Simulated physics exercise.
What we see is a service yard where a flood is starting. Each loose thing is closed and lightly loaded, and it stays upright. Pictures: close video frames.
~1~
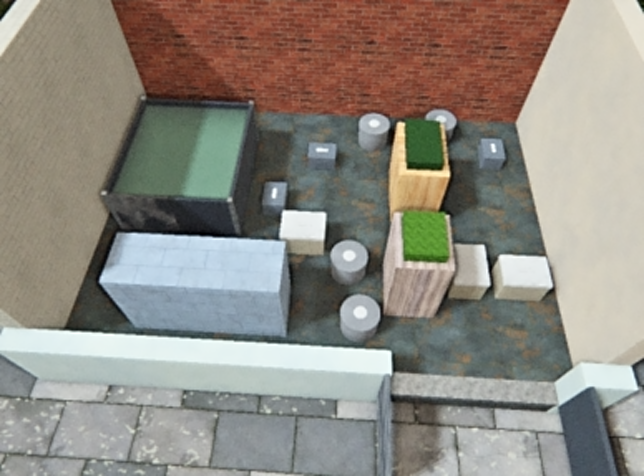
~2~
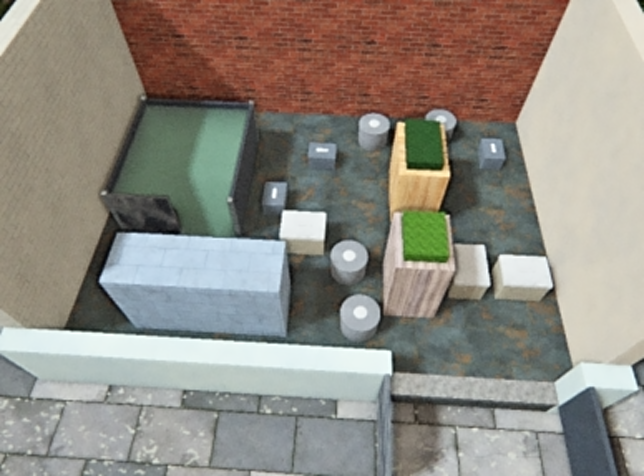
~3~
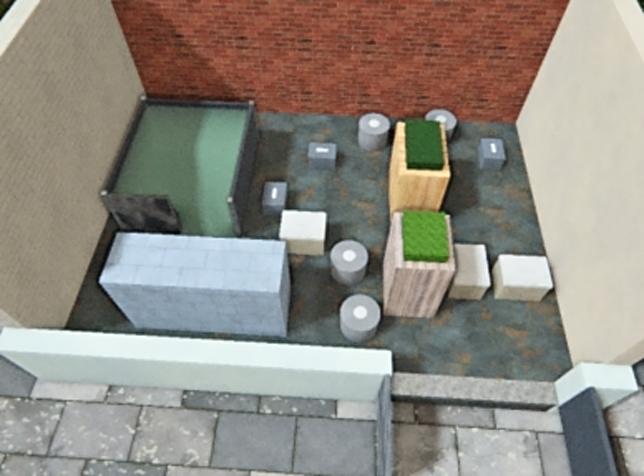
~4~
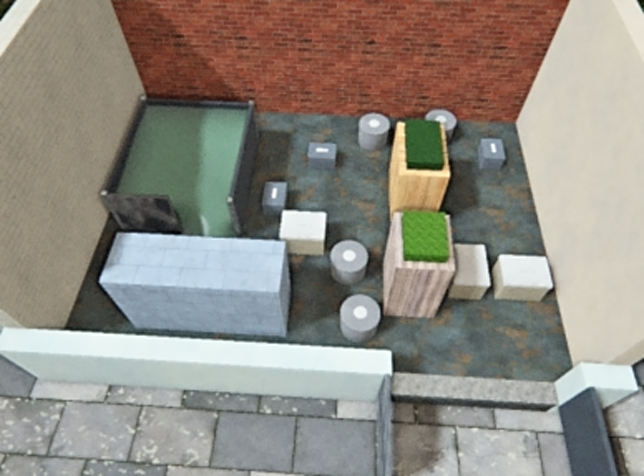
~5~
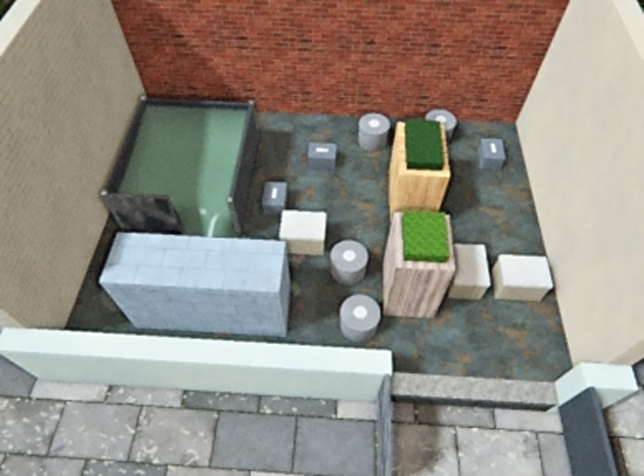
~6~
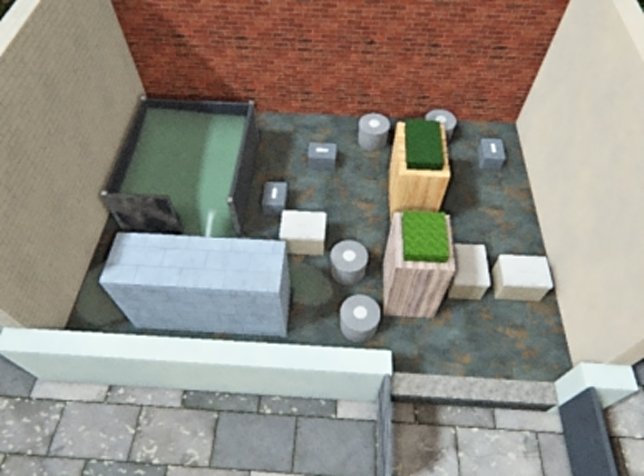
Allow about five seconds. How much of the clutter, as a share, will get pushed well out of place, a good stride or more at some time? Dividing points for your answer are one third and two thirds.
Answer: A share between one and two thirds.
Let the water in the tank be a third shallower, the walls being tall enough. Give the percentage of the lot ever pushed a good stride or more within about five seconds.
My figure is 20 percent.
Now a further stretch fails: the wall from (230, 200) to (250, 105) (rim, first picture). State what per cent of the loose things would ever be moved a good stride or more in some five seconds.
I'd say around 100 per cent.
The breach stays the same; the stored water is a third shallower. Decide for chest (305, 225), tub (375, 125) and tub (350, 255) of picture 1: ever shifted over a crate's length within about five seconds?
Taking them as listed, the first reached the mark, the second stopped before it and the third reached the mark.
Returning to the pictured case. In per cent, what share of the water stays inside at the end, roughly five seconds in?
Around 94 in a hundred.
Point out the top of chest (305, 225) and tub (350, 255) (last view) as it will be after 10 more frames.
My guess is around (304, 177) and around (442, 227).
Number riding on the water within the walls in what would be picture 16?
In total, 1.
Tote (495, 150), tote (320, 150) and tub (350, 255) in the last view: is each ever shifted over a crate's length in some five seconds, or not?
Listed order gives below that mark, then below that mark, and lastly past that mark.
A moment on, 0 of 10 are well off their spots; 0 afloat.
Next, 2 of 10 are well off their spots; 1 afloat.
Later, 2 of 10 are well off their spots; 2 afloat.
In the end, 5 of 10 are well off their spots, and 5 have been at some point; 6 afloat.
